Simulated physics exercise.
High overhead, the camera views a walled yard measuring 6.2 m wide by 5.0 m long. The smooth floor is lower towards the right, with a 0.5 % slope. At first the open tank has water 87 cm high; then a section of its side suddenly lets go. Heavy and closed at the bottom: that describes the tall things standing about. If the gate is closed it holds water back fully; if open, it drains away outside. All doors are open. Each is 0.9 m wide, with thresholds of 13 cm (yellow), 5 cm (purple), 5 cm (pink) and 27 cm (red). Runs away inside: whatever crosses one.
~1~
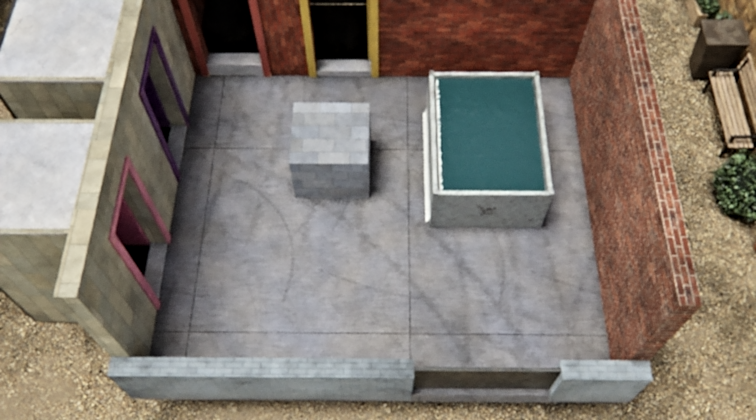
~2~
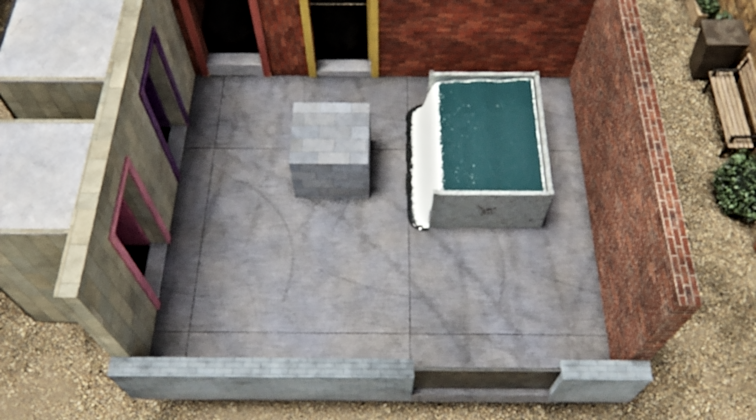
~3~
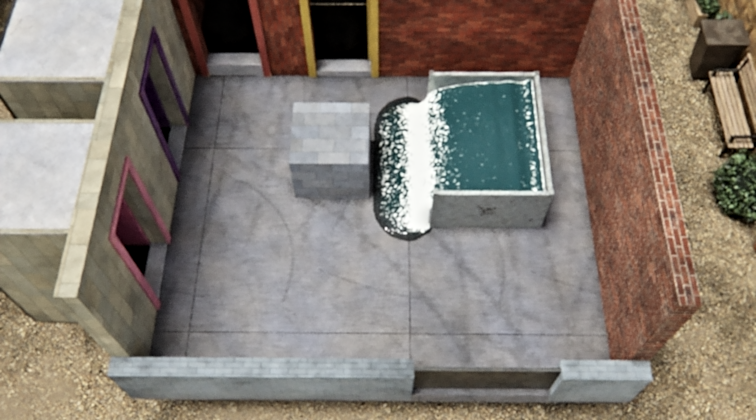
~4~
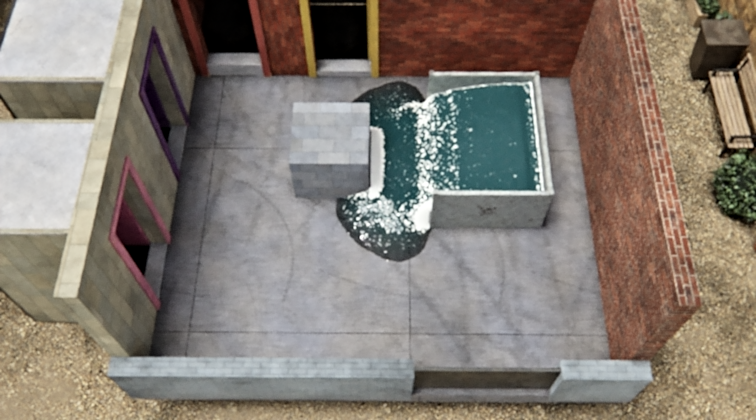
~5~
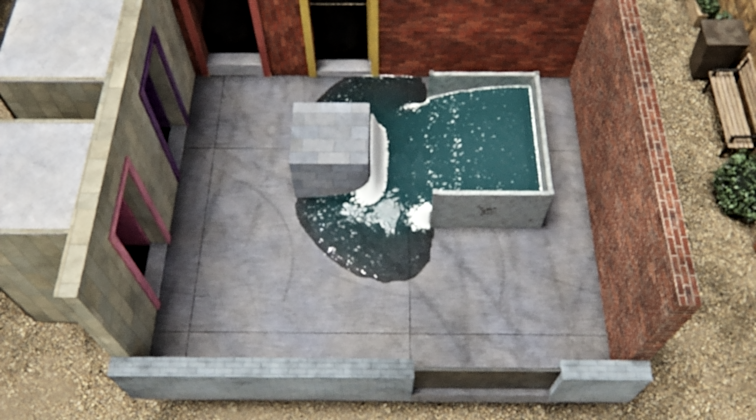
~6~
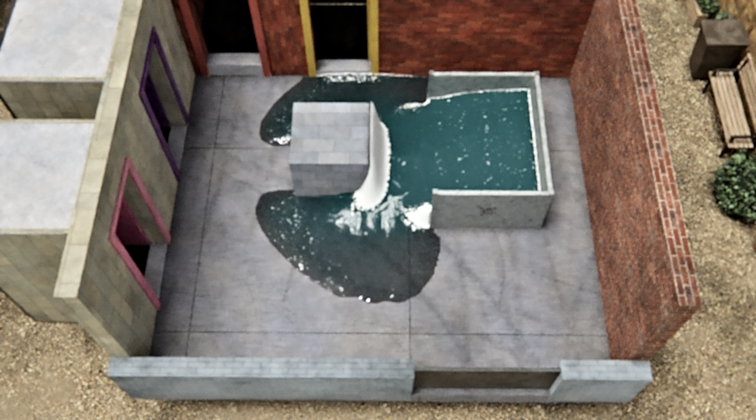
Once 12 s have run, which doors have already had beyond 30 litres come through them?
The yellow door will most likely bust the limit, the purple door will most likely bust the limit, the pink door will most likely bust the limit, the red door will most likely respect the limit.
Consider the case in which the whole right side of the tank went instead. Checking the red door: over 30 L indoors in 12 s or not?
Then: Red short of it.
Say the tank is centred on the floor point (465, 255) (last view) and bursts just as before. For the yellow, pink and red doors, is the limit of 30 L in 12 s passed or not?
At the yellow door the limit is not exceeded, at the pink door surpassed, at the red door not exceeded.
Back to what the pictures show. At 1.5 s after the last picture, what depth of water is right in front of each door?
In centimetres - yellow: 25, purple: 15, pink: 13, red: 20.
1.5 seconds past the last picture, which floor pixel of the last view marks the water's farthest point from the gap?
Point: Roughly (148, 374).
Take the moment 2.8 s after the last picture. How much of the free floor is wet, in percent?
80 %.
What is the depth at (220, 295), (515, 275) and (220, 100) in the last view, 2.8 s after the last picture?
Roughly 13, 0 and 19 cm, in turn.
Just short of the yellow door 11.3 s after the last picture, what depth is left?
Around 8.5 cm deep.
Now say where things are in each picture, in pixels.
The first picture shows still water, 87 cm deep, in the open tank at (488, 134).
In the second picture, the front is at (423, 109), 1.1 m from the gap at (433, 153); 0.5 m2 of floor is under water; 87 cm left at the back of the open tank.
In the third picture, water pours out at (433, 156) and has run 1.3 m, to (400, 102); typically 15 cm deep outside, 79 cm at the open tank's back.
In the fourth picture, the front is at a hidden place, 1.7 m from the gap at (433, 158); 3.0 m2 of floor is under water; 74 cm left at the back of the open tank.
In the fifth picture, the front is at a hidden place, 2.1 m from the gap at (433, 159); 4.8 m2 of floor is under water; 71 cm left at the back of the open tank.
In the sixth picture, water pours out at (433, 159) and has run 2.7 m, to (268, 120); typically 6 cm deep outside, 62 cm at the open tank's back.
Then, 0.7 s after the last picture water covers 50 % of the floor and is deepest (55 cm) near (195, 83); yellow door 33 cm at the sill, 26 L in, purple door 6 cm at the sill, 4 L in, pink door 10 cm at the sill, 4 L in, red door 15 cm at the sill, 0 L in.
Then, 1.5 s after the last picture water covers 65 % of the floor and is deepest (38 cm) near (195, 83); yellow door 25 cm at the sill, 111 L in, purple door 15 cm at the sill, 14 L in, pink door 13 cm at the sill, 43 L in, red door 20 cm at the sill, 1 L in.
Then, 2.8 s after the last picture water covers 80 % of the floor and is deepest (24 cm) near (191, 263); yellow door 13 cm at the sill, 138 L in, purple door 11 cm at the sill, 46 L in, pink door 16 cm at the sill, 101 L in, red door 15 cm at the sill, 5 L in.
Then, 6.3 s after the last picture water covers 95 % of the floor and is deepest (20 cm) near (612, 378); yellow door 6 cm at the sill, 139 L in, purple door 9 cm at the sill, 79 L in, pink door 9 cm at the sill, 199 L in, red door 8 cm at the sill, 5 L in.
Then, 11.3 s after the last picture water covers 95 % of the floor and is deepest (14 cm) near (572, 104); yellow door 9 cm at the sill, 139 L in, purple door 5 cm at the sill, 95 L in, pink door 5 cm at the sill, 218 L in, red door 4 cm at the sill, 5 L in.
